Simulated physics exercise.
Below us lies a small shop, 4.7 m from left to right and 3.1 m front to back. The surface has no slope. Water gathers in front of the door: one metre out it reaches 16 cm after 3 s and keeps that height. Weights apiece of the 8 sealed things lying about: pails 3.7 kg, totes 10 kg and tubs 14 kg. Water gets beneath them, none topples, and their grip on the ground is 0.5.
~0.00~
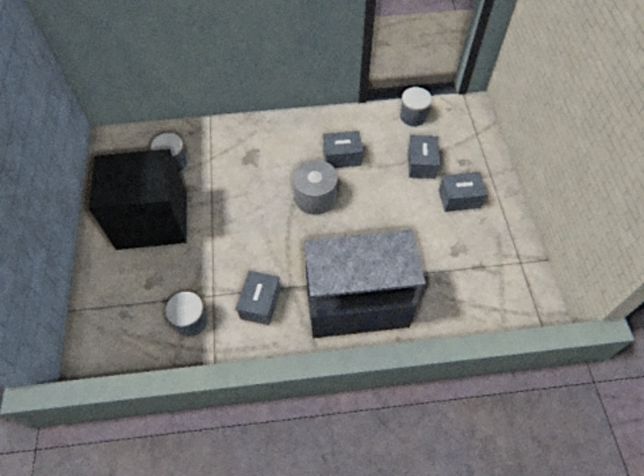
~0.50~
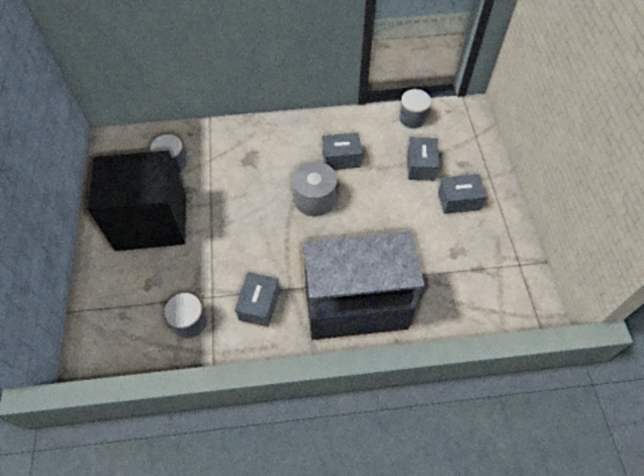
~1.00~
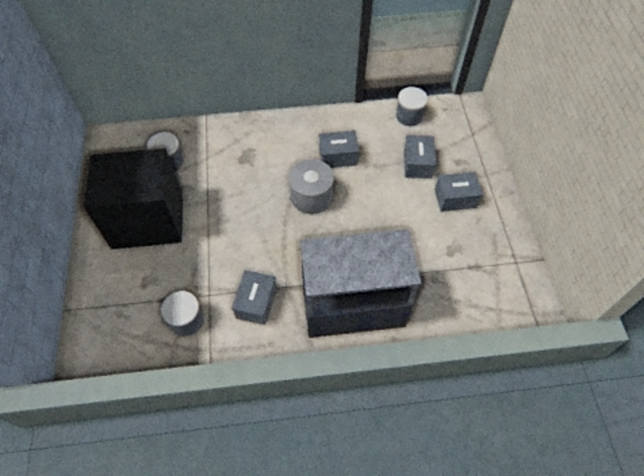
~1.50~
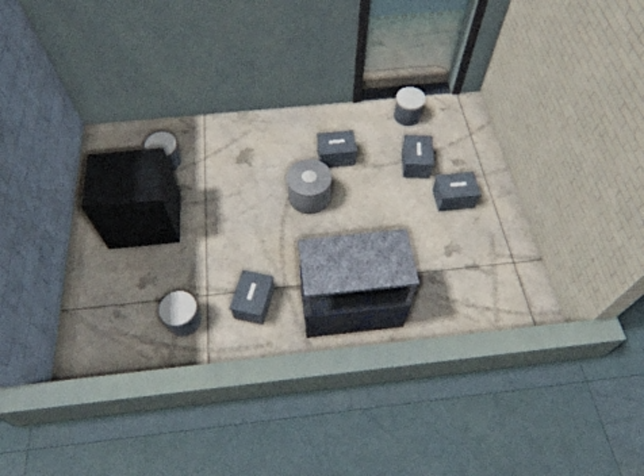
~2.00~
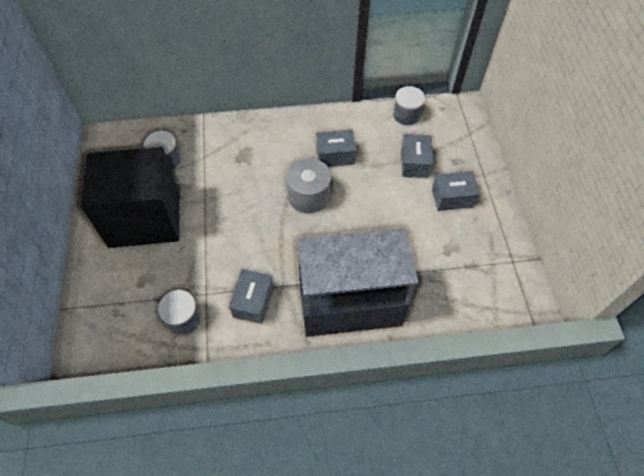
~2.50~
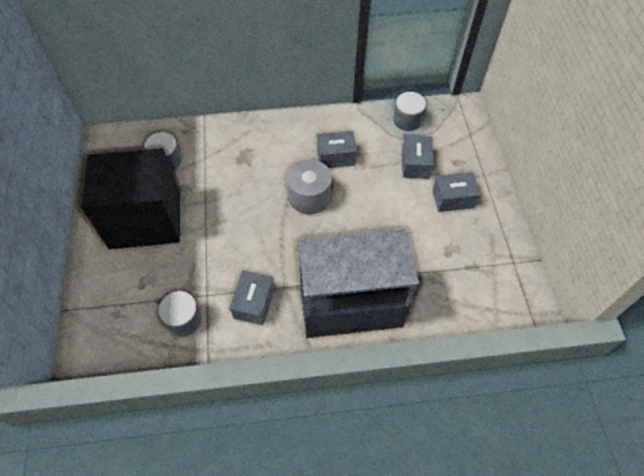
A big black box, a gray counter, small gray boxes and round tubs sat in a walled room, almost entirely still, until water appeared by the doorway and the tub nearest it shifted very slightly.
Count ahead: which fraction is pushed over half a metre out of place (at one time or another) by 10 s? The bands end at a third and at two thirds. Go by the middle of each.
Share: One to two thirds.
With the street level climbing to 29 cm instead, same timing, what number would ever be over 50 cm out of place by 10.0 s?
Then 6.
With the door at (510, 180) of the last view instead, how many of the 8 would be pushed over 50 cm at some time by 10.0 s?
In that case 3 of them.
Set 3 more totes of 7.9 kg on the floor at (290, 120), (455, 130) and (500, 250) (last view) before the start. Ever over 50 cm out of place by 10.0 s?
In turn: Less, more, past it.
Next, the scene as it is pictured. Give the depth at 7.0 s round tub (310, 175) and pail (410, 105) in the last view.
Roughly 3 and 4 cm.
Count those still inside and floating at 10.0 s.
I count 1.
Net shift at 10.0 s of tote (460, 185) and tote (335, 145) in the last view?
In turn: 120 cm, 5 cm.
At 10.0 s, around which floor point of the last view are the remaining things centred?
Around (280, 235).
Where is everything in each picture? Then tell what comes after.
The first picture shows a pail at (417, 98), on the bottom; a pail at (167, 145) rests on the ground; water covers 0.0 m2; 0 of 8 have shifted.
The second picture shows a pail at (416, 100), on the bottom; a pail at (166, 146) rests on the ground; 0.0 m2 under water; 0 of 8 have shifted.
The third picture shows a pail at (413, 98) rests on the ground; a pail at (163, 144) rests on the ground; water covers 0.0 m2; 0 of 8 have shifted.
The fourth picture shows a pail at (411, 98) rests on the ground; a pail at (160, 144) rests on the ground; 0.0 m2 under water; 0 of 8 have shifted.
The fifth picture shows a pail at (410, 97) rests on the ground; a pail at (160, 143) rests on the ground; water covers 0.0 m2; 0 of 8 have shifted.
The sixth picture shows a pail at (411, 103) rests on the ground, 7 cm from its start; a pail at (160, 144) rests on the ground; water covers 0.4 m2; 1 of 8 have shifted.
After 3.5 s 0 of 8 are over 50 cm from their spots; 0 afloat.
After 4.5 s 0 of 8 are over 50 cm from their spots; 1 afloat.
After 7.0 s 2 of 8 are over 50 cm from their spots; 0 afloat.
After 10.0 s 3 of 8 are over 50 cm from their spots, and 3 have been at some point; 1 afloat.
